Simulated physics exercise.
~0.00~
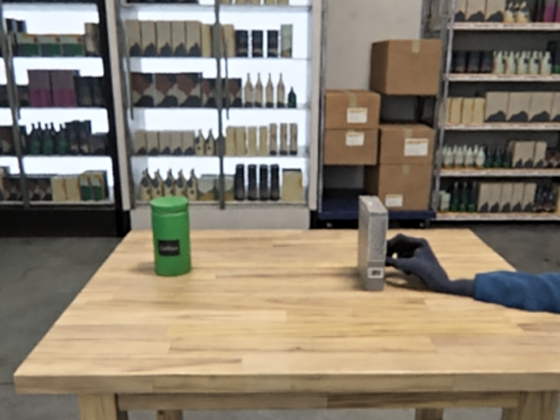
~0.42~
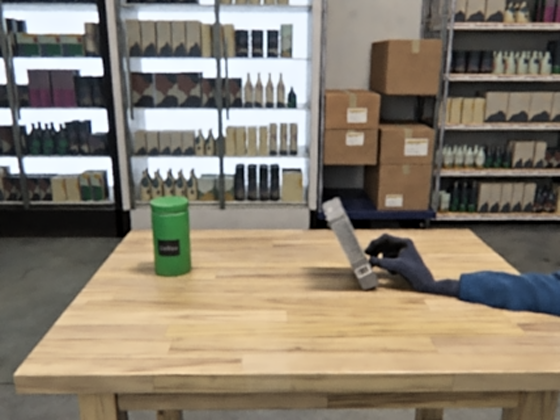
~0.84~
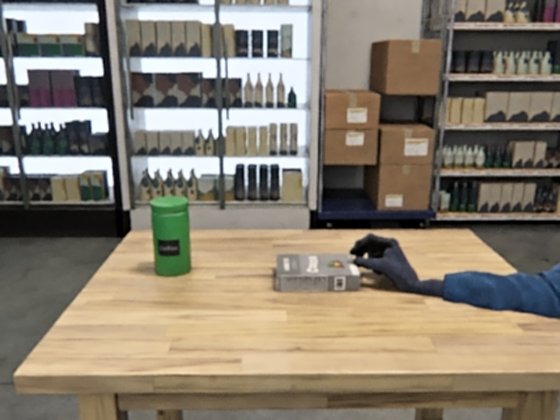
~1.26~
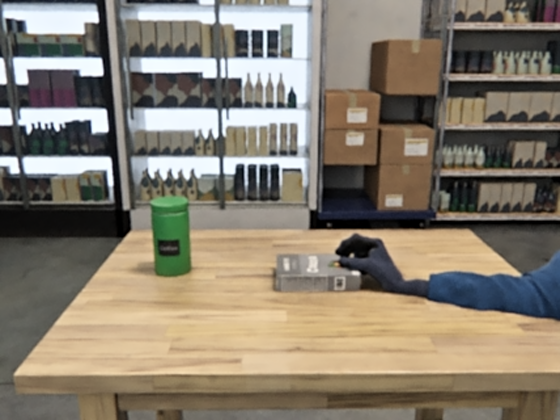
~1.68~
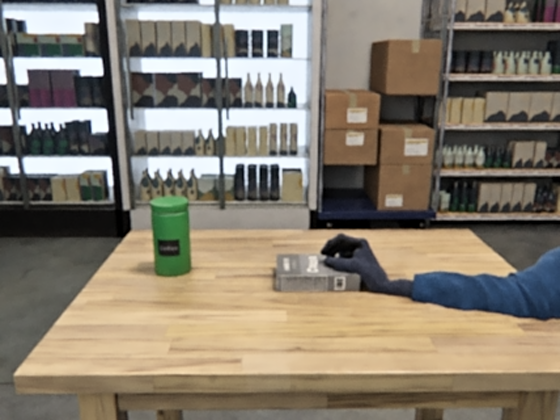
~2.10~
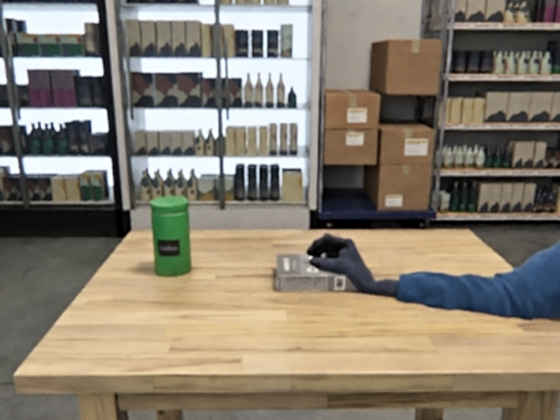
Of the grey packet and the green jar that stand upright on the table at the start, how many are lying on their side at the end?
One of them is lying on its side at the end, the grey packet, while the green jar is still standing.
